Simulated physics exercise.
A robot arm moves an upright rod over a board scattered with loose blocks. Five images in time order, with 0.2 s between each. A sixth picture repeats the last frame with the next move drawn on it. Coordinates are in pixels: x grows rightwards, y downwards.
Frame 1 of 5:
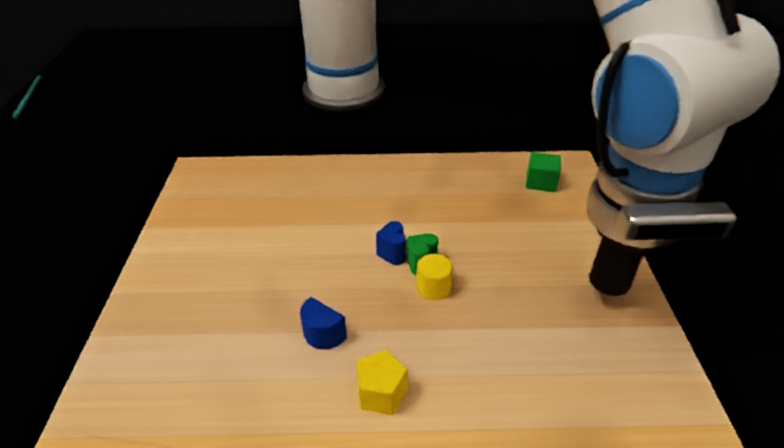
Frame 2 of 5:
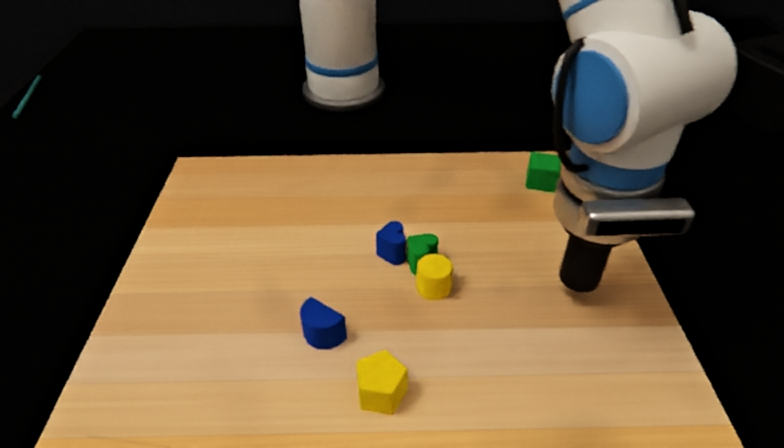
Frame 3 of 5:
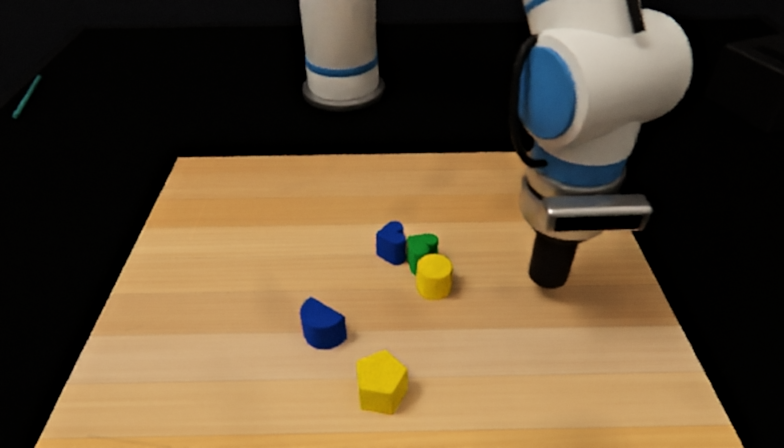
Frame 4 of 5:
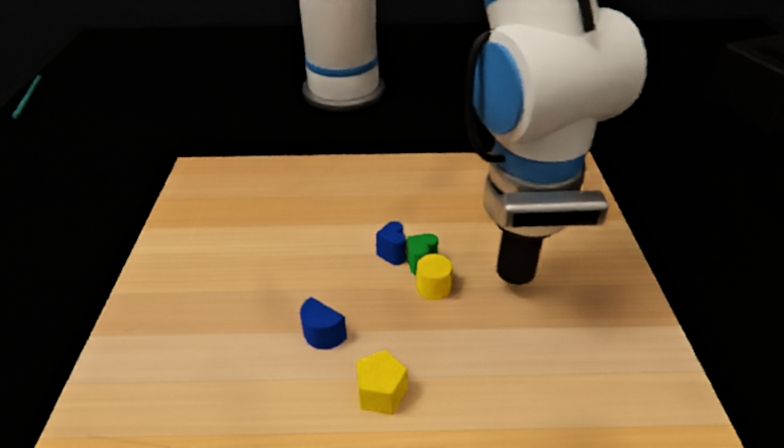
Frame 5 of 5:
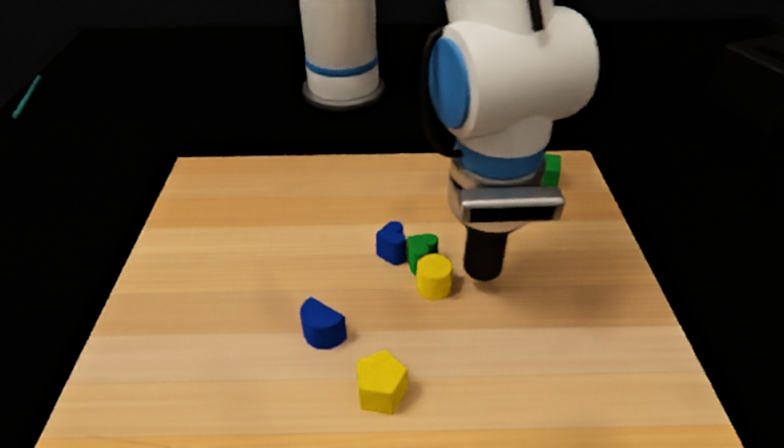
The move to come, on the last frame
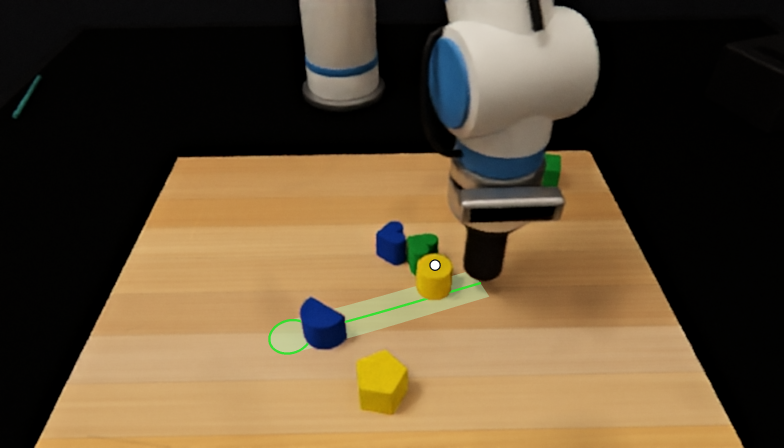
On a wooden board with scattered blue, green and yellow blocks, a robot arm slides its upright black rod steadily left.
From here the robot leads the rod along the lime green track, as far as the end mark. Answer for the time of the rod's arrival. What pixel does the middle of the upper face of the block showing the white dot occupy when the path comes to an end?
My best guess is (352, 268).
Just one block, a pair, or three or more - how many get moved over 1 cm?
The result: Two blocks.
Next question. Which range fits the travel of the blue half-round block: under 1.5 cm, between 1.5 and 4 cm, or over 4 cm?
Distance: More than 4 cm.
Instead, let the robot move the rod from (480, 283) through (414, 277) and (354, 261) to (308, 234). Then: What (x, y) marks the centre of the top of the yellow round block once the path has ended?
About (363, 273).
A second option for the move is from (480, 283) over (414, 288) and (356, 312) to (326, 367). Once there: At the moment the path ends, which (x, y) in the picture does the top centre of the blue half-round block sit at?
When the path ends, it will be at (287, 340).
Path on the board, in a line from (480, 283) to (290, 336); the dot is on the yellow round block.
The first path, step by step. One third of the way, rod (421, 285); yellow round block (385, 269).
Two thirds of the way, rod (356, 303); yellow round block (352, 268).
At the end, rod (287, 321); blue half-round block (267, 341), turned 20° anticlockwise; green heart block in place; yellow round block (352, 268).
